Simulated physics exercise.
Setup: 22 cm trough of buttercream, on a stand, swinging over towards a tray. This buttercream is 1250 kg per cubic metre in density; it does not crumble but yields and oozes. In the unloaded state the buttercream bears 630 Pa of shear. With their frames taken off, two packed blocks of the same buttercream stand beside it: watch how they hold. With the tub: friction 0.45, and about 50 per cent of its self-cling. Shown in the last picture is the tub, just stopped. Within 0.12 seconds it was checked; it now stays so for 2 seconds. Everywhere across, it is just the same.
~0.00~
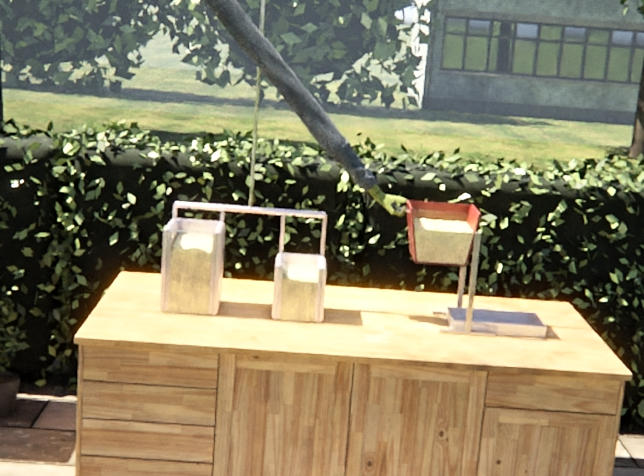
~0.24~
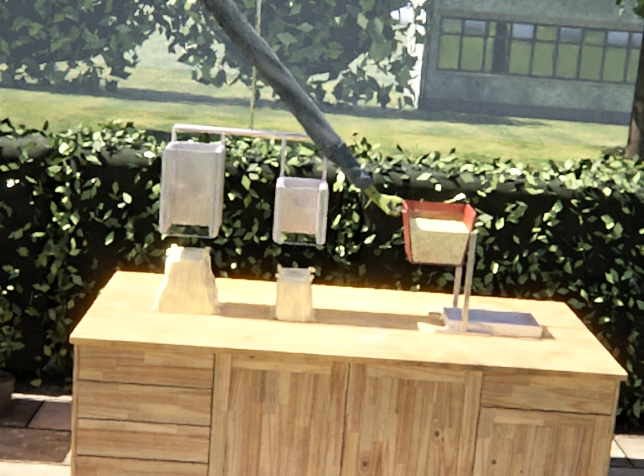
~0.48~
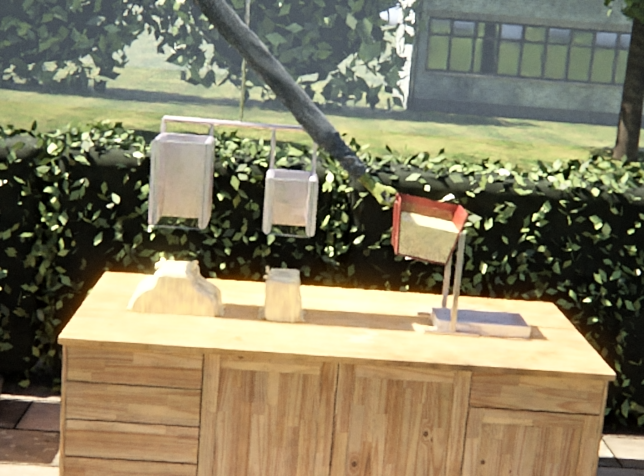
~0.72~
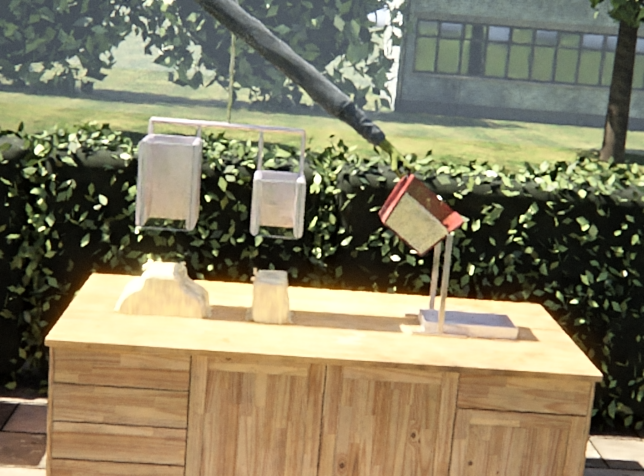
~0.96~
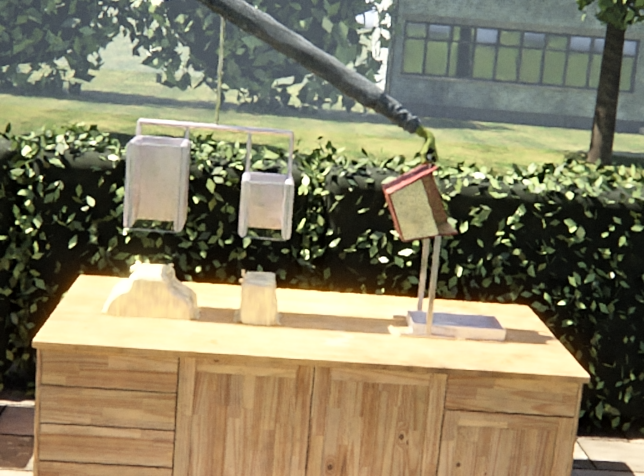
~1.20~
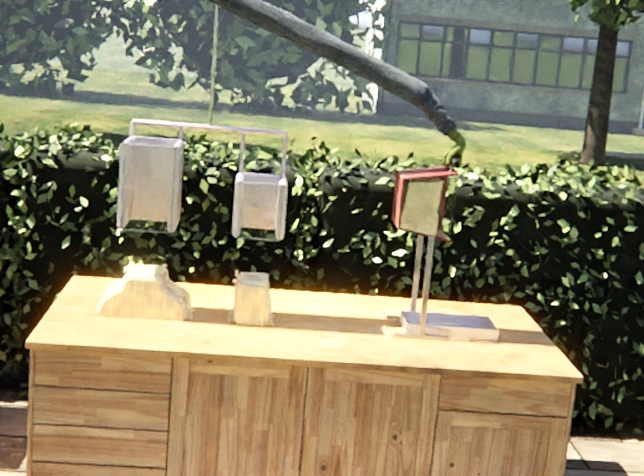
The footage shows two clear casings lifting off pale blocks on a wooden cabinet, the taller left block slumping while the right keeps its shape, then a dark arm tilting a red tub of buttercream onto its side.
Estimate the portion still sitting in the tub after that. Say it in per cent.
The portion still in the tub is near 44 %.
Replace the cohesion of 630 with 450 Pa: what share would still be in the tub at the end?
That comes out at roughly 40 %.
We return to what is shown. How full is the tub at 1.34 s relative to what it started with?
I'd put it close to 100 %.
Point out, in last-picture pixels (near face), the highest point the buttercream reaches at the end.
On the near face, the top ends up close to (434, 214).
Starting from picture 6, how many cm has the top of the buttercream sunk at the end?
Roughly 14 cm.
After 1.34 s, the tub is at 90 degrees and holds 100 %.
After 1.51 s, the tub is at 90 degrees and holds 78 %.
After 1.68 s, the tub is at 90 degrees and holds 53 %.
After 1.85 s, the tub is at 90 degrees and holds 45 %.
After 3.20 s, the tub is at 90 degrees and holds 44 %.
